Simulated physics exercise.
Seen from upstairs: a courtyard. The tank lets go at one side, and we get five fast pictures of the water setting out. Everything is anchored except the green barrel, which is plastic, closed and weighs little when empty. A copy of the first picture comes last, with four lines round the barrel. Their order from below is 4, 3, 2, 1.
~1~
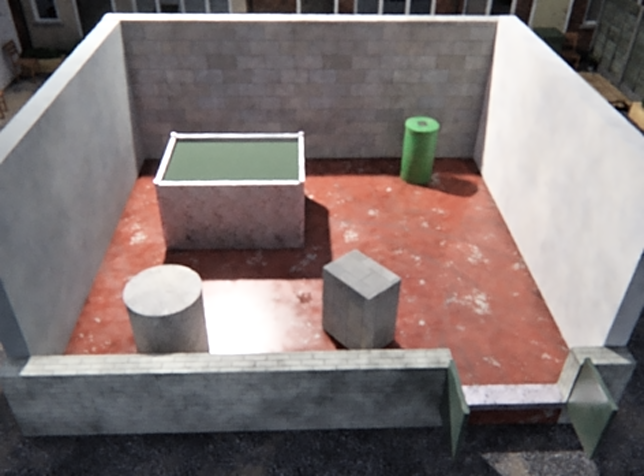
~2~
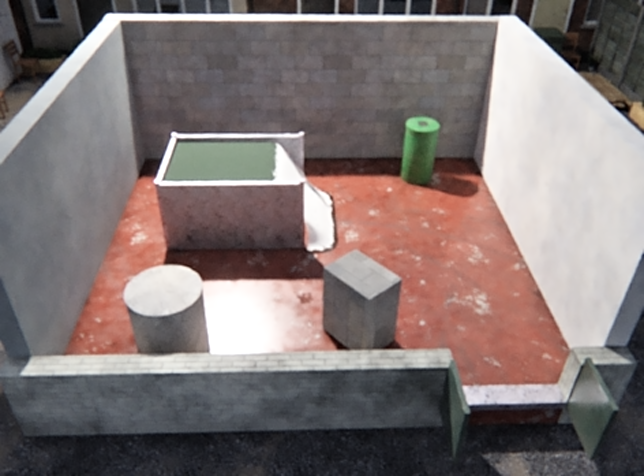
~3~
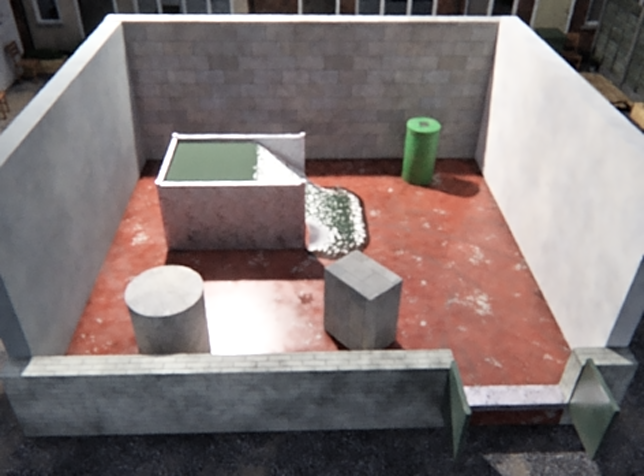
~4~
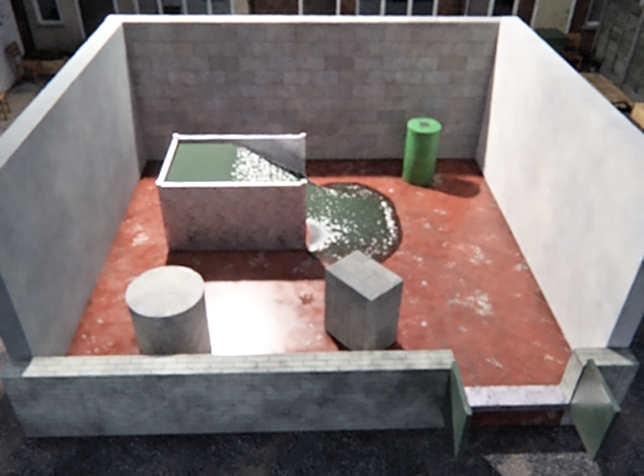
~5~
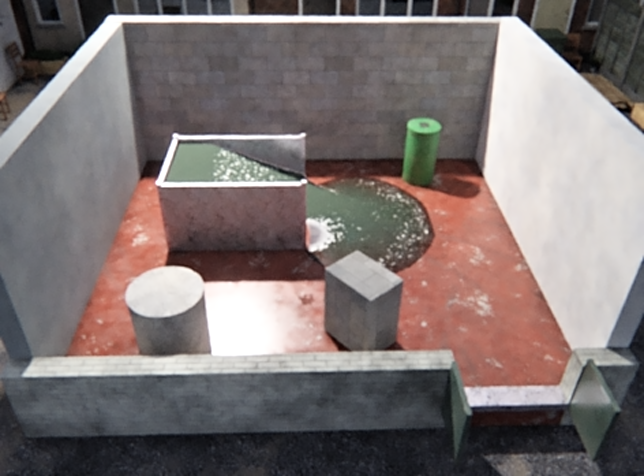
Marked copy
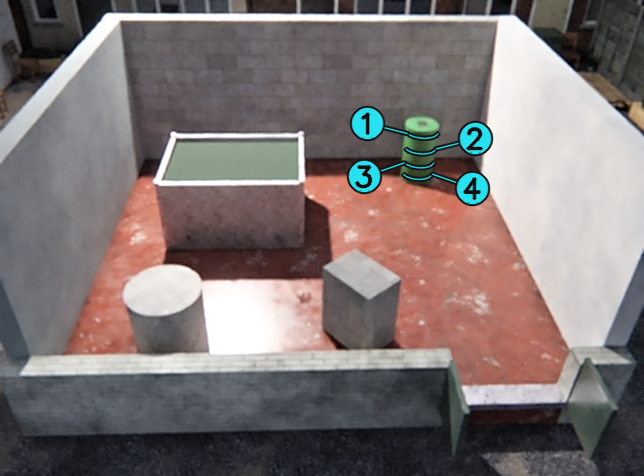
A walled yard with a red, worn floor is seen from upstairs, with a large pale tank of dark green liquid toward the back left, a green barrel at the back right, a grey cylinder and grey block nearer, and an open gate at the front right. Liquid pours from the tank's right side, foaming white. The green puddle spreads rightward across the floor, while the view stays practically still.
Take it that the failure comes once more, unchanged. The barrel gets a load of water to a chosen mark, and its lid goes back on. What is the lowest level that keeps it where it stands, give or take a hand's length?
Go for 2.
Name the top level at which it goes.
It is 3.
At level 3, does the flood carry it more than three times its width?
No.
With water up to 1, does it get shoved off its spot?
No, not at all.
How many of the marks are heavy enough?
Two of them.
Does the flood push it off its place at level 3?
Yes, it does.
On the marked copy, 1 at (424, 138); 2 at (422, 154); 3 at (421, 167); 4 at (419, 179); from the bottom up 4, 3, 2, 1.
If 1 is chosen, it does not move.
If 2 is chosen, it does not move.
If 3 is chosen, it is pushed about its own width away.
If 4 is chosen, it is pushed about twice its own width away.
